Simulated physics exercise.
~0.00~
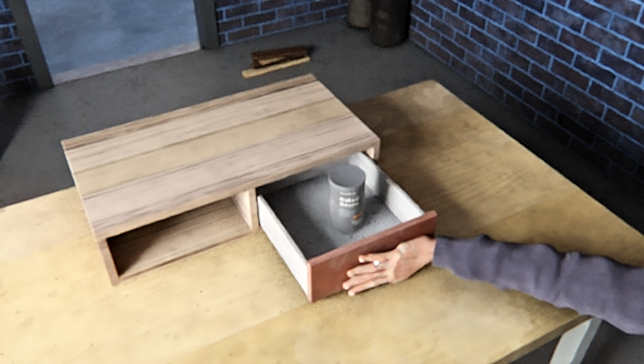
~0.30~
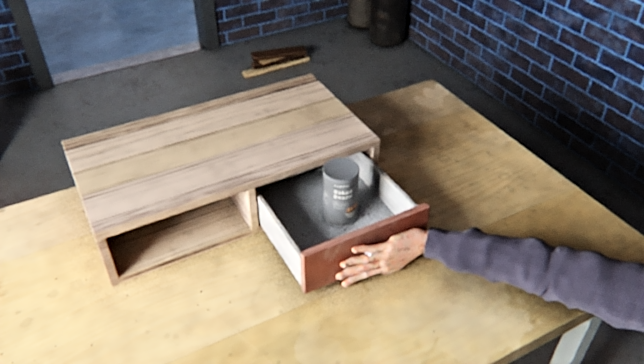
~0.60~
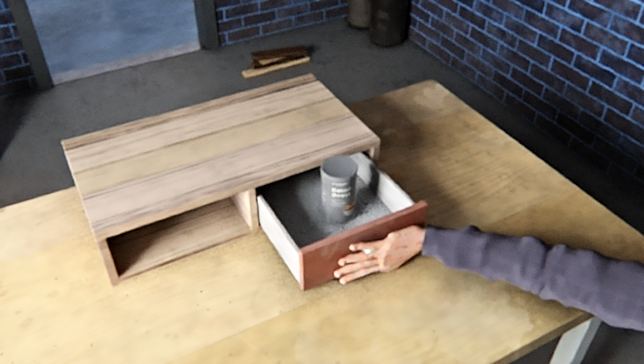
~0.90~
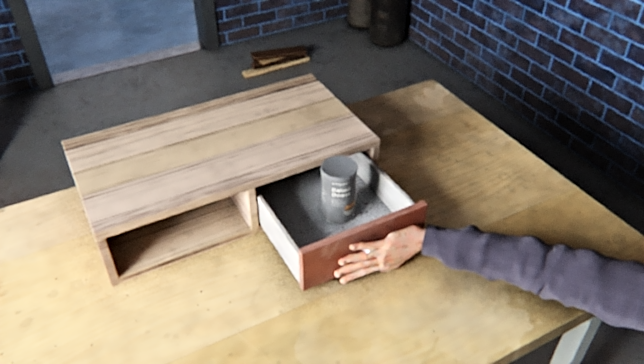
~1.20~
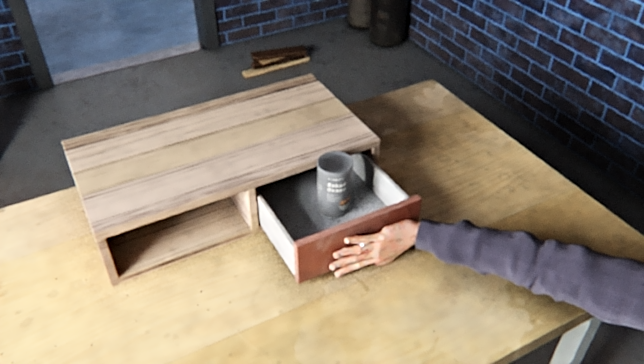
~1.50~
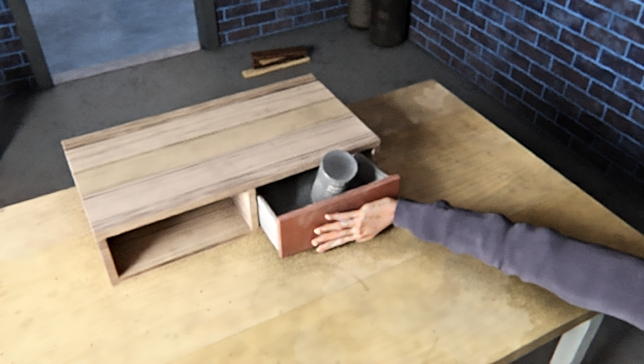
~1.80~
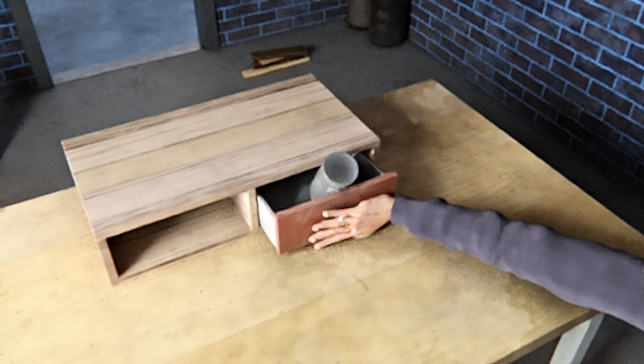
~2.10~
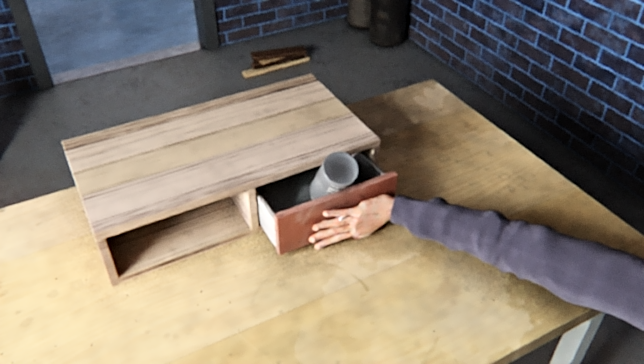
In a brick-walled room, a hand pushes a drawer into a wooden chest until the grey pot inside leans and it jams partly open.
